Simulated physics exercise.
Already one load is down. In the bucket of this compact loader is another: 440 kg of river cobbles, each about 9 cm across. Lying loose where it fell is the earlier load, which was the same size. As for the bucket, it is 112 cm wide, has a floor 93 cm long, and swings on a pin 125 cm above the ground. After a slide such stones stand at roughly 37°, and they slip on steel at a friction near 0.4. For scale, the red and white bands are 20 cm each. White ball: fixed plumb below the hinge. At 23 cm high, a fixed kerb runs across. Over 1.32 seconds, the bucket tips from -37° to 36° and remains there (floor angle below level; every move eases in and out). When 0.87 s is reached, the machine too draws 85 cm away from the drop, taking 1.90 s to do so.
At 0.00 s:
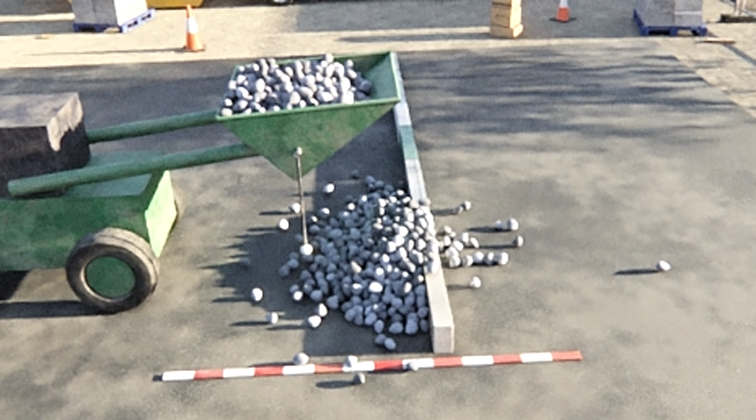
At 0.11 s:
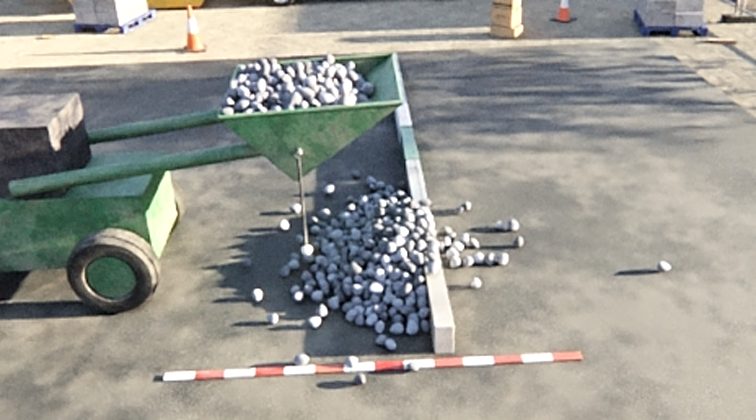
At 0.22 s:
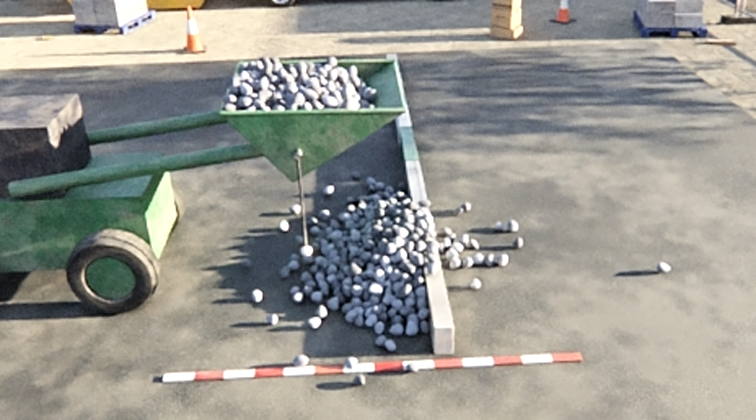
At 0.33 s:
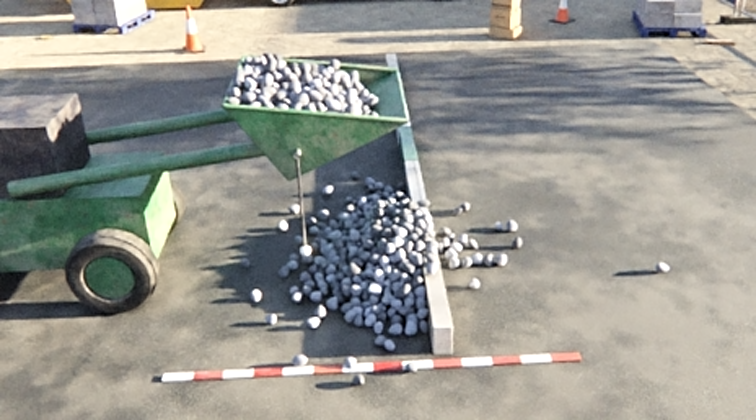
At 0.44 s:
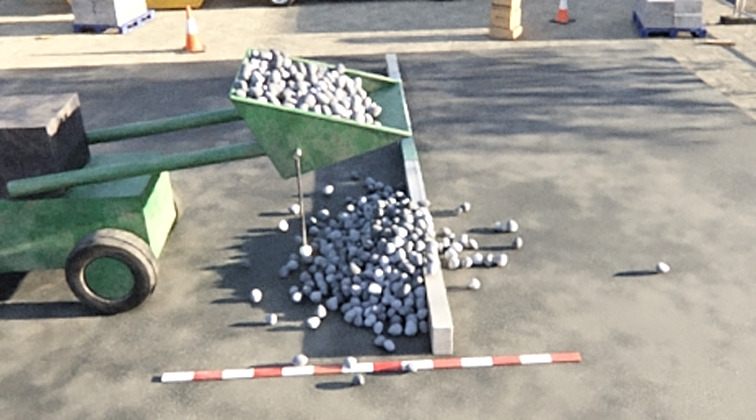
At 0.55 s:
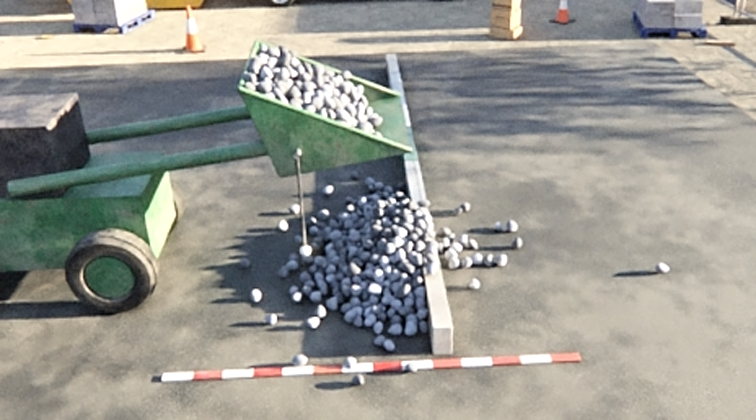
Paved yard with a green compact loader slowly tilting its raised, stone-filled bucket forward above a loose pile against a low kerb.
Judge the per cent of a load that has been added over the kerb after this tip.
The added amount is roughly 25 per cent of a load.
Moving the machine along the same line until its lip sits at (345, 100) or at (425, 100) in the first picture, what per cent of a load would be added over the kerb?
First place: Roughly 0 %; second place: Roughly 45 %.
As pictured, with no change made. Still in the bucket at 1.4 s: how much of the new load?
Held: Around 45 % of the load.
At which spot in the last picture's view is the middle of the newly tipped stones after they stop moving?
Roughly at (385, 239) in the last picture.
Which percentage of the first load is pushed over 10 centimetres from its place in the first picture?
Some 20 percent, give or take.
After 1.0 s the floor is at 25°; in per cent of one load, 100 in the bucket, 97 on this side of the kerb, 4 over the kerb; the foremost stones are at (513, 243).
After 1.4 s the floor is at 36°; in per cent of one load, 43 in the bucket, 151 on this side of the kerb, 6 over the kerb; the foremost stones are at (513, 243).
After 3.2 s the floor is at 36°; in per cent of one load, 0 in the bucket, 171 on this side of the kerb, 29 over the kerb; the foremost stones are at (601, 251).
After 5.8 s the floor is at 36°; in per cent of one load, 0 in the bucket, 171 on this side of the kerb, 29 over the kerb; the foremost stones are at (601, 251). Net gain over the kerb, 25.
